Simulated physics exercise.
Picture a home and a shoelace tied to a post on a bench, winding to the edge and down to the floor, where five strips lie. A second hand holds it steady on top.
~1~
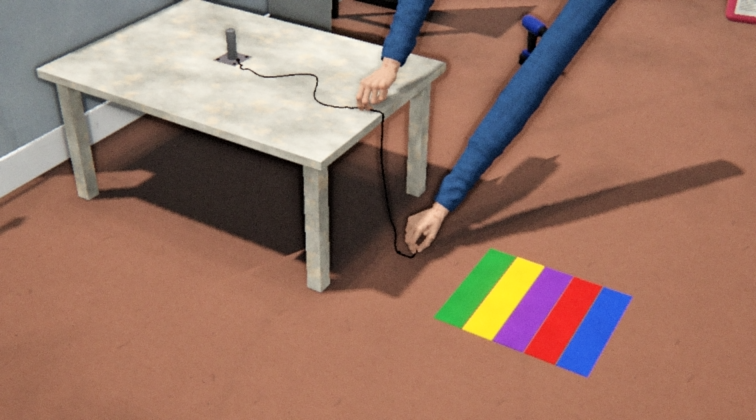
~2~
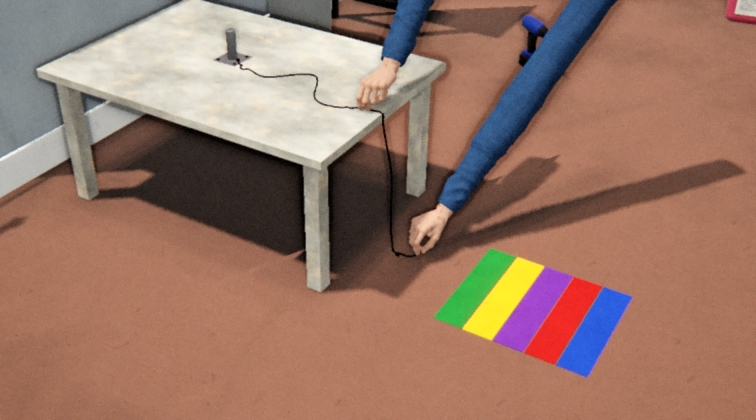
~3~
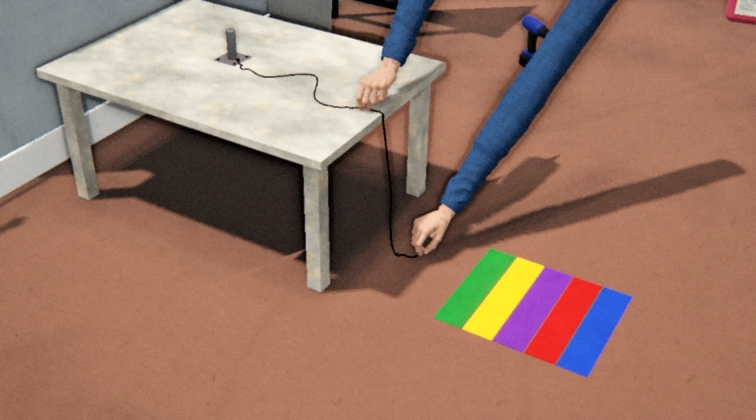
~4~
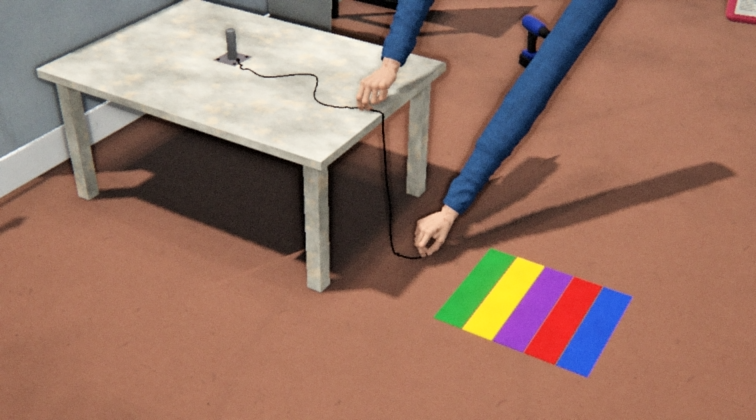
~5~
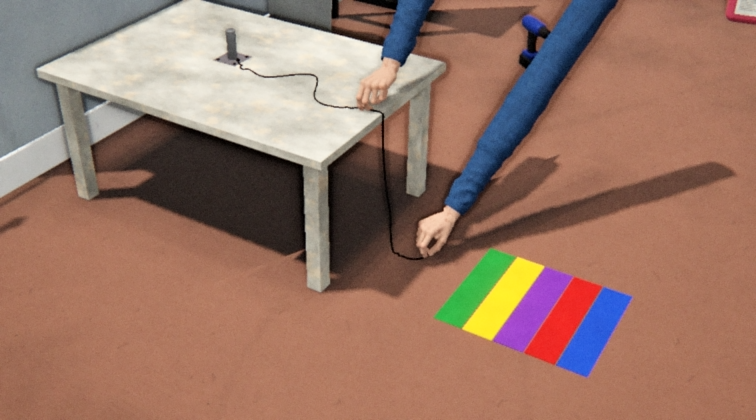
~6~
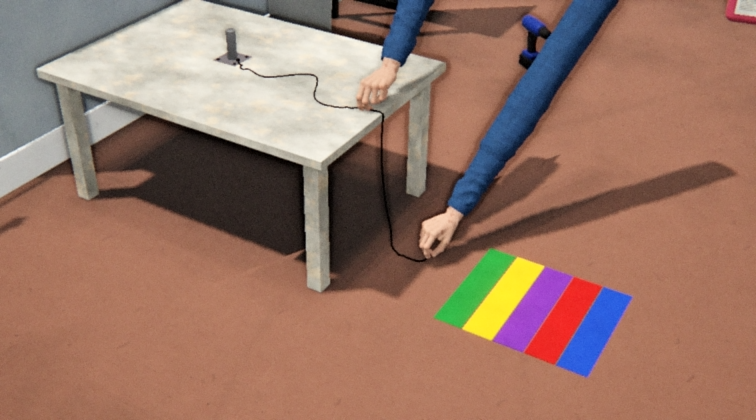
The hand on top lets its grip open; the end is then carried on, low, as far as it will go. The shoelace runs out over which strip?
The red one.
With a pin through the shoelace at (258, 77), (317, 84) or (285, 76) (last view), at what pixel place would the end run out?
First try near (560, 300), second near (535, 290), third near (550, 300).
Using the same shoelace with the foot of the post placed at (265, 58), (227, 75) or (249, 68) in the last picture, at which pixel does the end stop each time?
Places per try: (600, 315); (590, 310); (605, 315).
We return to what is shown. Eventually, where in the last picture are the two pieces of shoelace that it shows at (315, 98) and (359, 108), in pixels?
End positions: About (362, 103) and about (402, 133).
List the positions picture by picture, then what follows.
In the first frame, end (416, 250); green (458, 309); yellow (487, 320); purple (518, 332); red (548, 344); blue (581, 356).
In the second frame, end (420, 251); shoelace through (248, 69) (306, 74) (318, 102) (381, 115) (392, 179) (392, 237).
In the third frame, end (423, 252).
In the fourth frame, end (426, 253); shoelace through (248, 69) (306, 74) (318, 102) (381, 115) (386, 178) (391, 237).
In the fifth frame, end (428, 254).
In the sixth frame, end (431, 255); shoelace through (248, 69) (306, 74) (318, 102) (381, 115) (383, 177) (391, 237).
A little later, end near (520, 287); over yellow.
Next, end near (552, 298); over purple.
When it is tight, end near (570, 305); over red. It gets as far as the red strip.
